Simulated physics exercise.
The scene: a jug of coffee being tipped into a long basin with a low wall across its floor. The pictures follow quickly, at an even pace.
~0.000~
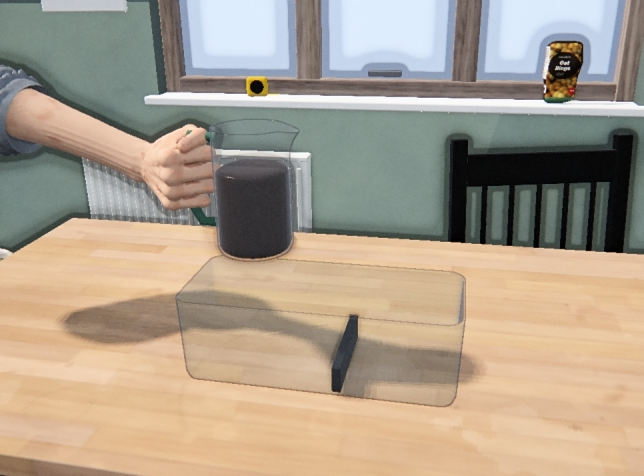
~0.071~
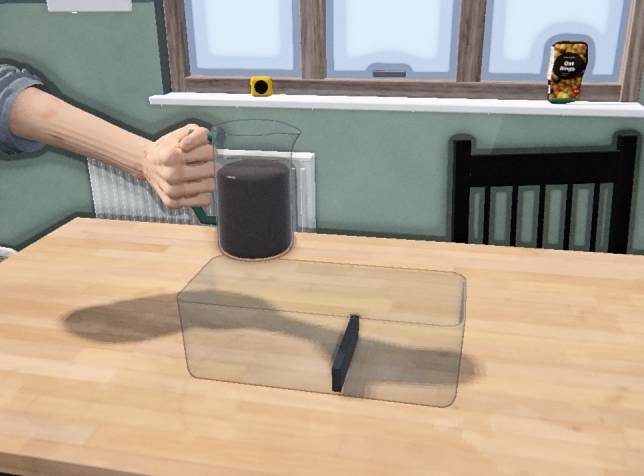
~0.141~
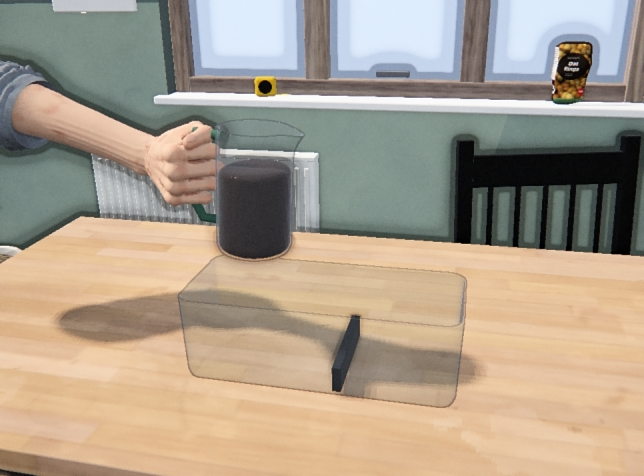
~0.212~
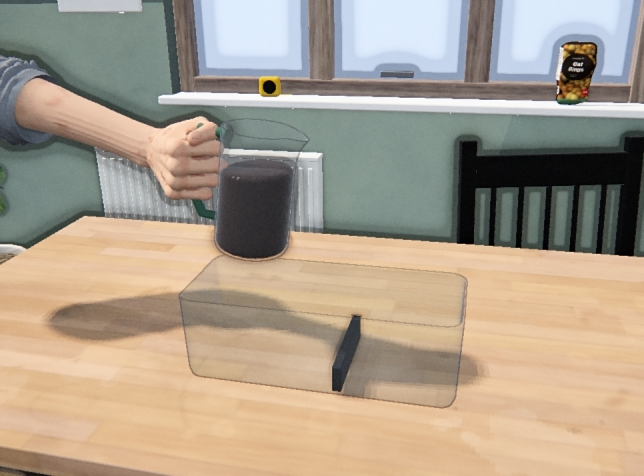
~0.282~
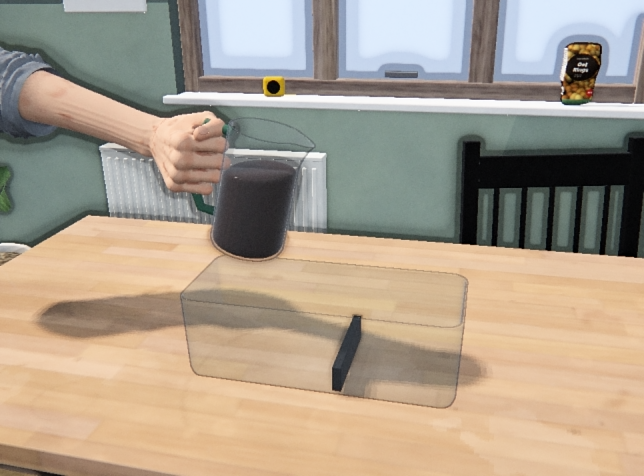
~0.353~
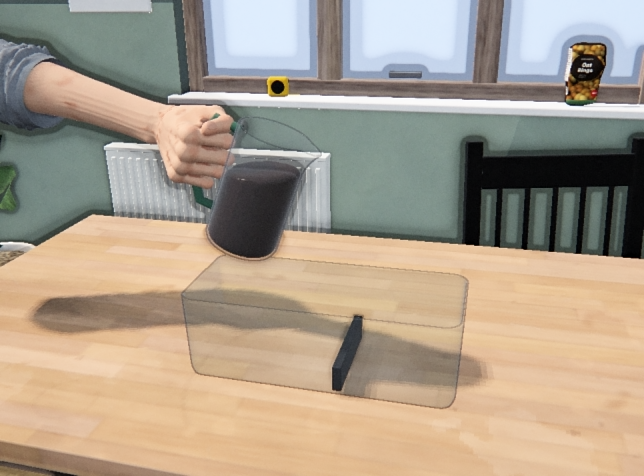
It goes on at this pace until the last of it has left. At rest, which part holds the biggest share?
The right-hand part.
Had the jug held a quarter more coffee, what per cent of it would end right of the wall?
It comes to 75 per cent or so.
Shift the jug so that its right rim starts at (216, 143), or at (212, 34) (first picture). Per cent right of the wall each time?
First some 10, then 10 per cent.
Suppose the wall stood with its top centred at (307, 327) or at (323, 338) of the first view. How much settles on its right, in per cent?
Near 95 % and 90 %.
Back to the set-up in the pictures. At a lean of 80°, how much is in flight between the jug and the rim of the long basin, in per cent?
It comes to 10 per cent or so.
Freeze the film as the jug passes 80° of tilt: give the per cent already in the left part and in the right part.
The left part 0 per cent, the right part 0.
By 0.79 s the tilt is 80° and 90 per cent is still to pour, 0 is left of the wall and 1 right of it.
By 1.11 s the tilt is 115° and 25 per cent is still to pour, 5 is left of the wall and 56 right of it.
By 1.45 s the tilt is 122° and 0 per cent is still to pour, 22 is left of the wall and 77 right of it.
By 1.81 s the tilt is 122° and 0 per cent is still to pour, 24 is left of the wall and 75 right of it.
At rest 24 per cent lies left of the wall, 75 right of it and 1 outside.
